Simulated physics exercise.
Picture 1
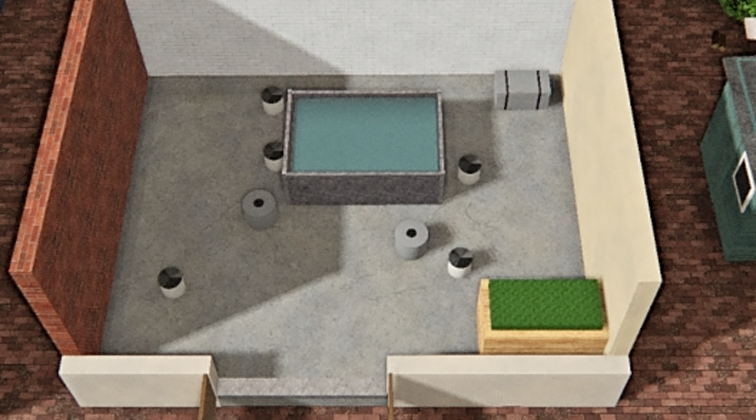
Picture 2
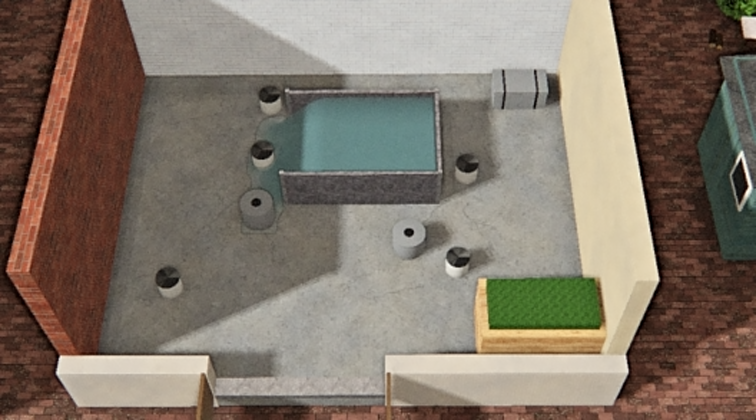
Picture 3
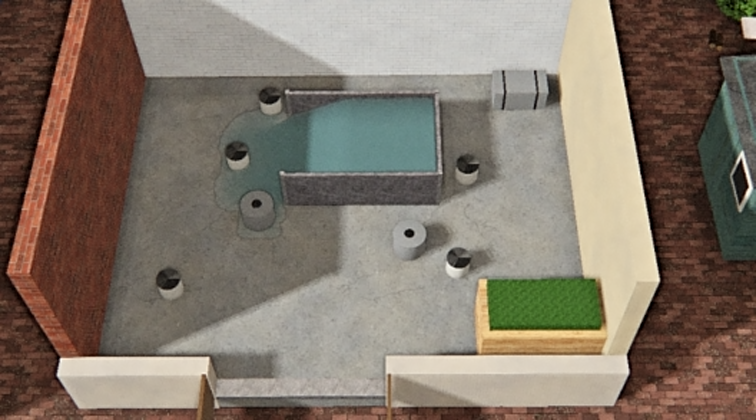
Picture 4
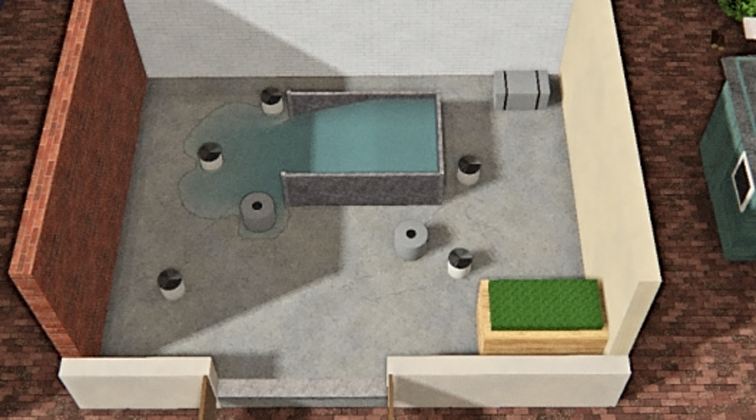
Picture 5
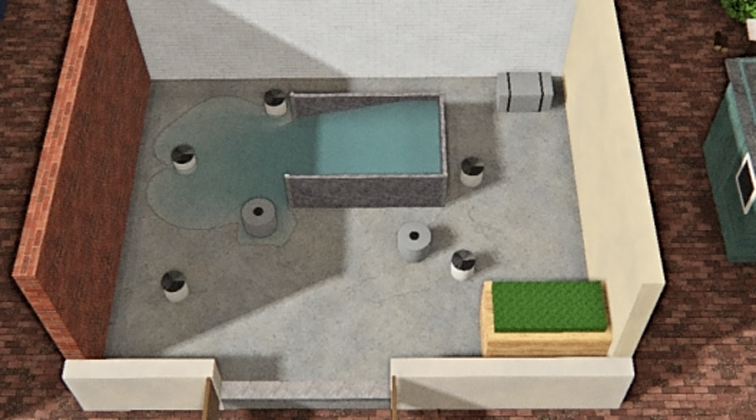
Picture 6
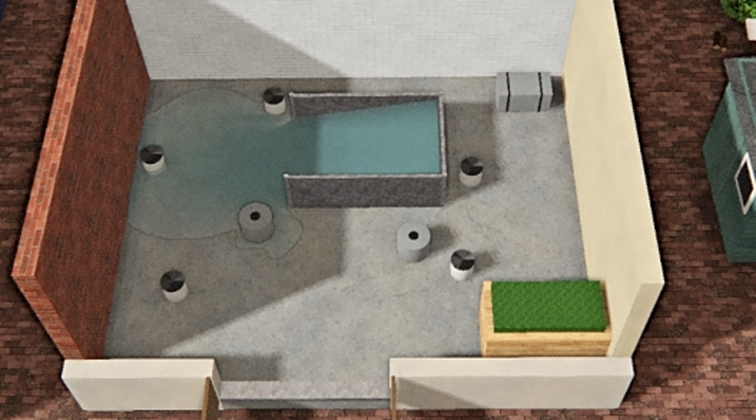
Walled back court with a raised tank losing its left side, water spreading across the floor and carrying one small container left.
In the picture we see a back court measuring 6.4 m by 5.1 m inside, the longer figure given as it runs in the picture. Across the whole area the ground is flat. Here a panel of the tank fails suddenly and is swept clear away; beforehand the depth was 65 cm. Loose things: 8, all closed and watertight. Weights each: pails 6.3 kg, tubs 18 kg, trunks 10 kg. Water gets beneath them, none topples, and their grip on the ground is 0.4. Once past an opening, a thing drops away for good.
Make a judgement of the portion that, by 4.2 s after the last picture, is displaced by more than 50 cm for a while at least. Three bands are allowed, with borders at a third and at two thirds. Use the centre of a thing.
That would be from a third to two thirds of them.
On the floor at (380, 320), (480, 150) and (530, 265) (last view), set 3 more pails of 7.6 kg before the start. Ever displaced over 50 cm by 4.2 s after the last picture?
Order as given: Stays inside it, stays inside it, stays inside it.
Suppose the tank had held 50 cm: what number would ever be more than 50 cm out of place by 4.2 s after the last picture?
In that case the number is 3.
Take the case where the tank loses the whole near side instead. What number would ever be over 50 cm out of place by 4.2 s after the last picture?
Then it comes to 2.
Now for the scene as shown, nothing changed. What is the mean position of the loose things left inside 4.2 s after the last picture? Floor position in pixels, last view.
Roughly at (405, 210).
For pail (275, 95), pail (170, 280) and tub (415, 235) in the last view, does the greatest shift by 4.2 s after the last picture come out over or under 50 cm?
One by one: Above the line; above the line; below the line.
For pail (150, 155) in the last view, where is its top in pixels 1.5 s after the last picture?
My estimate: Around (169, 137).
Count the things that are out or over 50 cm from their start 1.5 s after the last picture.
My count gives 1.
Then, 0.4 s after the last picture 1 of 8 are over 50 cm from their spots; 1 afloat.
Then, 1.5 s after the last picture 1 of 8 are over 50 cm from their spots; 1 afloat.
Then, 2.8 s after the last picture 3 of 8 are over 50 cm from their spots; 1 afloat.
Then, 4.2 s after the last picture 3 of 8 are over 50 cm from their spots, and 3 have been at some point; 2 afloat.
